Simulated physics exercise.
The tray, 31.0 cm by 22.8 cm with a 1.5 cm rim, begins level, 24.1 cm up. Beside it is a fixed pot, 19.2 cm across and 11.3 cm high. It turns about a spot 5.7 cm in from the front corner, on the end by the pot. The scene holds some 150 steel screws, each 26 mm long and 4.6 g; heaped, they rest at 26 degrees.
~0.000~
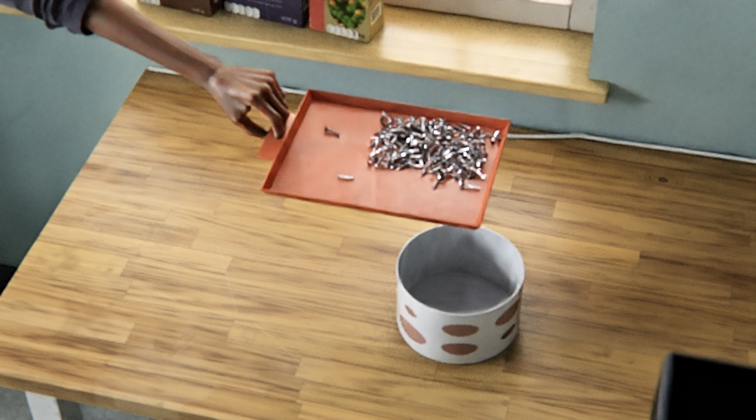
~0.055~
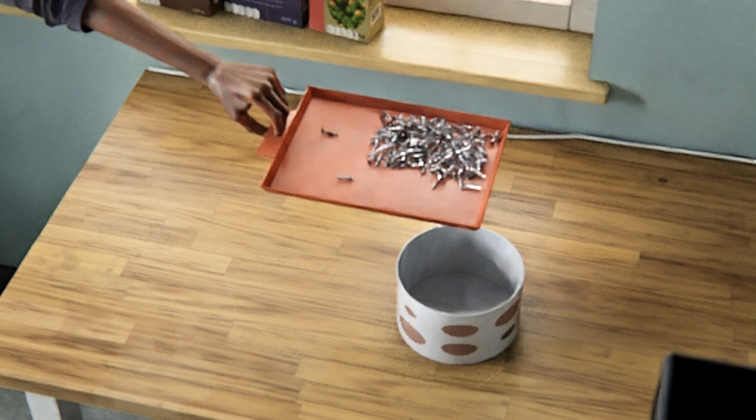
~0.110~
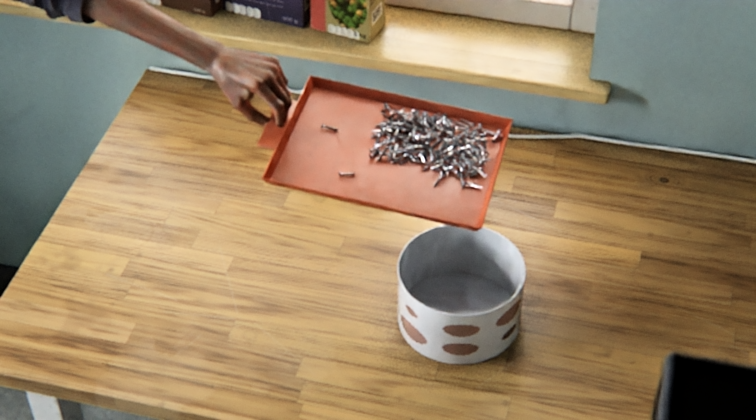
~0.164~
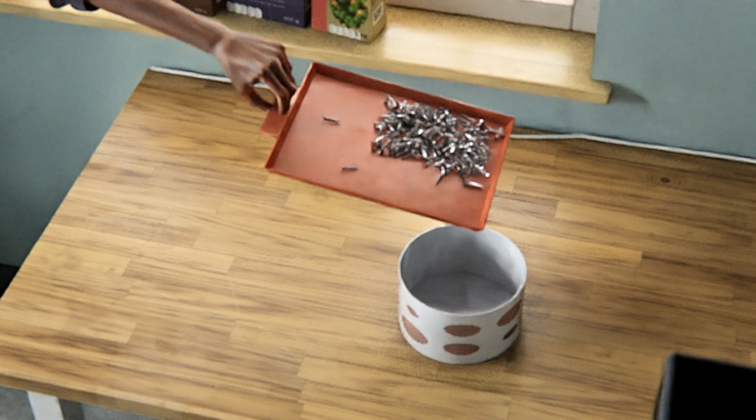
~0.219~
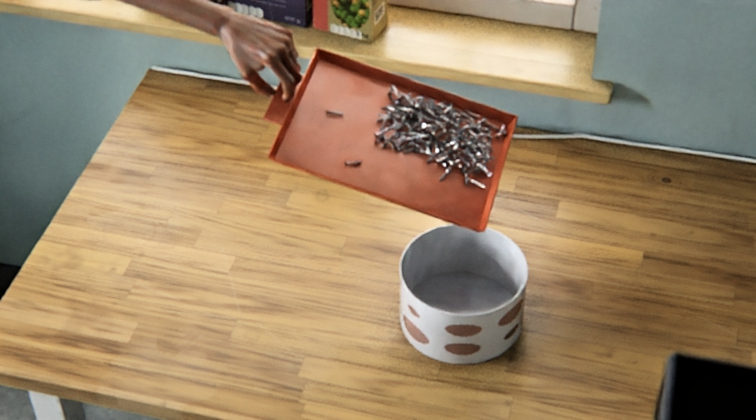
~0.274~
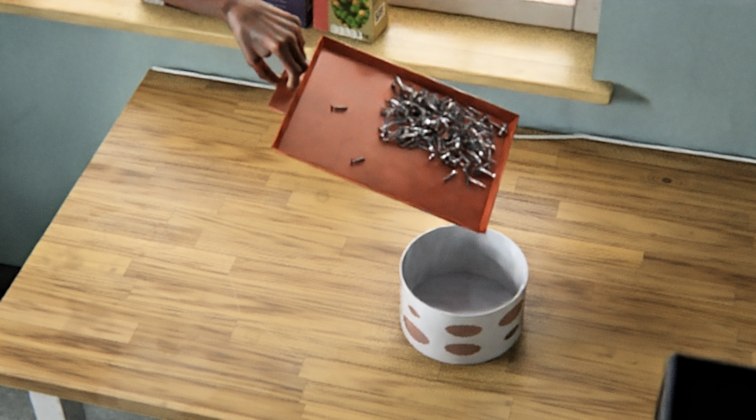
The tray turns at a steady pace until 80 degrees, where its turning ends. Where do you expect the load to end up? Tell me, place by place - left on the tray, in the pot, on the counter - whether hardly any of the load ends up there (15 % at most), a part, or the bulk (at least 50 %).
Tray - hardly any, pot - a part, counter - the bulk.
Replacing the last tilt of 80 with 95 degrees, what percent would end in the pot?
Pot share: About 30 per cent.
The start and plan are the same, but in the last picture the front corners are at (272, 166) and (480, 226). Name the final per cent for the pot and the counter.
The pot gets 80 and the counter 20.
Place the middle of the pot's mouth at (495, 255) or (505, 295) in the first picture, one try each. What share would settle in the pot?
I'd say some 70 per cent for the first and some 75 per cent for the second.
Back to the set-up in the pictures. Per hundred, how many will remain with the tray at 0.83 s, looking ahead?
Estimate: Near 35 in a hundred.
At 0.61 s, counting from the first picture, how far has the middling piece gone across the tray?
It has moved some 7 cm from its start.
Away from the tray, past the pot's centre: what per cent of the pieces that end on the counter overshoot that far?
About 100 per cent.
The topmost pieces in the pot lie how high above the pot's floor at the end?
Close to 1.5 cm up.
After 0.61 s, tilt 49 degrees; the tray holds 100 %, the pot 0 %.
After 0.83 s, tilt 68 degrees; the tray holds 35 %, the pot 5 %.
After 1.17 s, tilt 80 degrees; the tray holds 0 %, the pot 30 %.
In the end, at 2.4 s, tray 0 %, pot 30 %, counter 70 %.
